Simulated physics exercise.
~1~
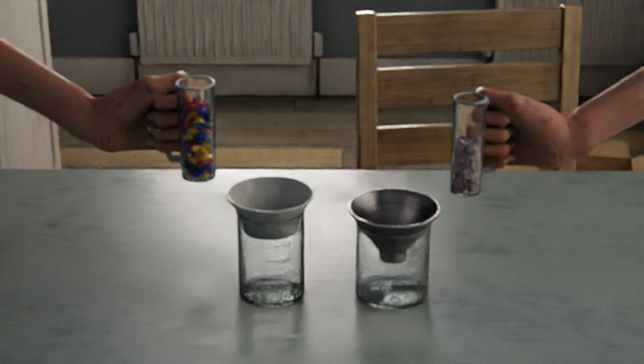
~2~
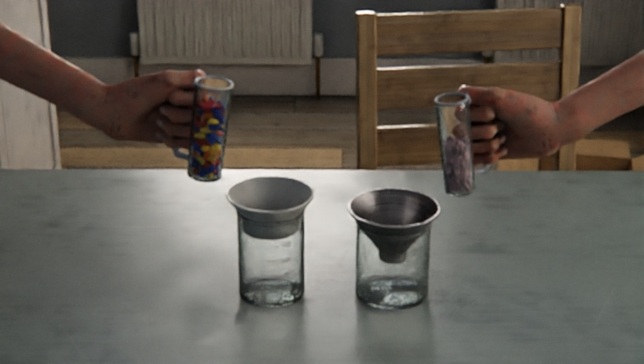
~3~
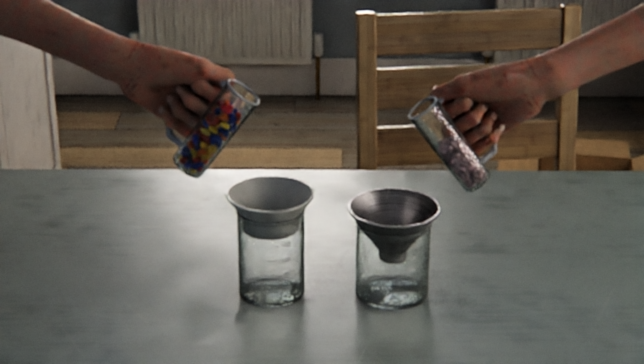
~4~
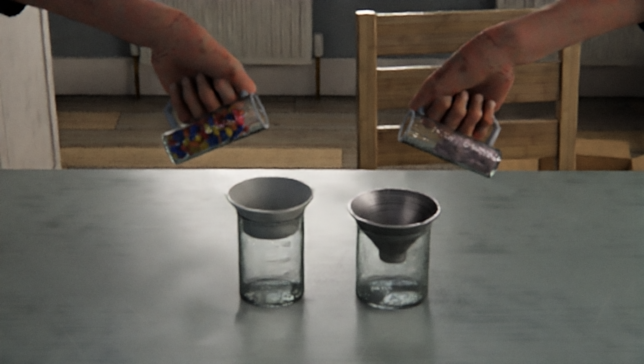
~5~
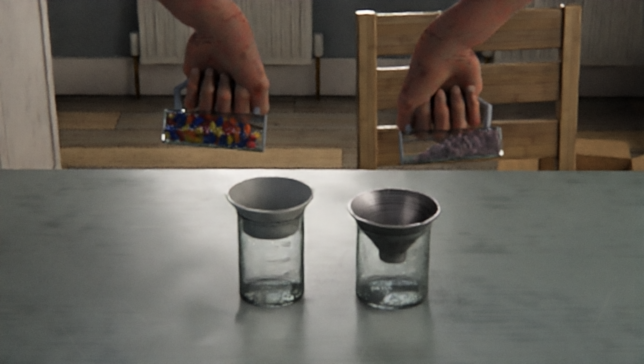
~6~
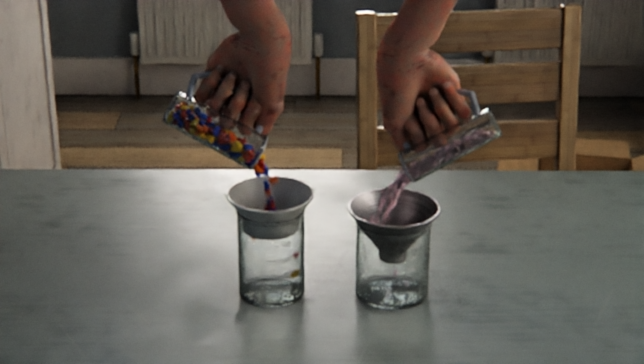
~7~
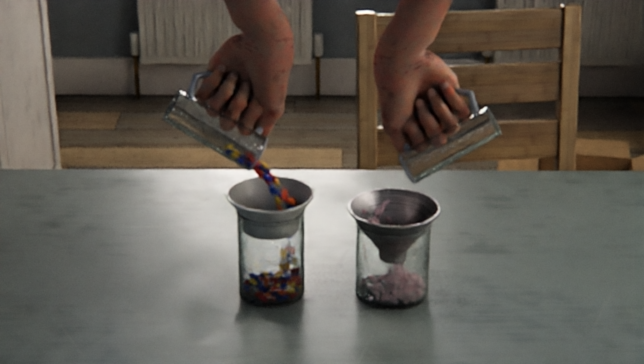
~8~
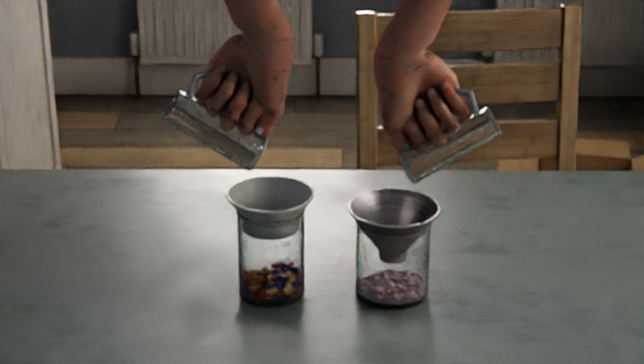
The footage shows two hands tipping glass cups over funnels set in clear jars on a table, the left cup holding multicoloured pieces and the right pale purplish ones. Both loads pour through, the right emptying sooner, and all the pieces end up resting in the jars.
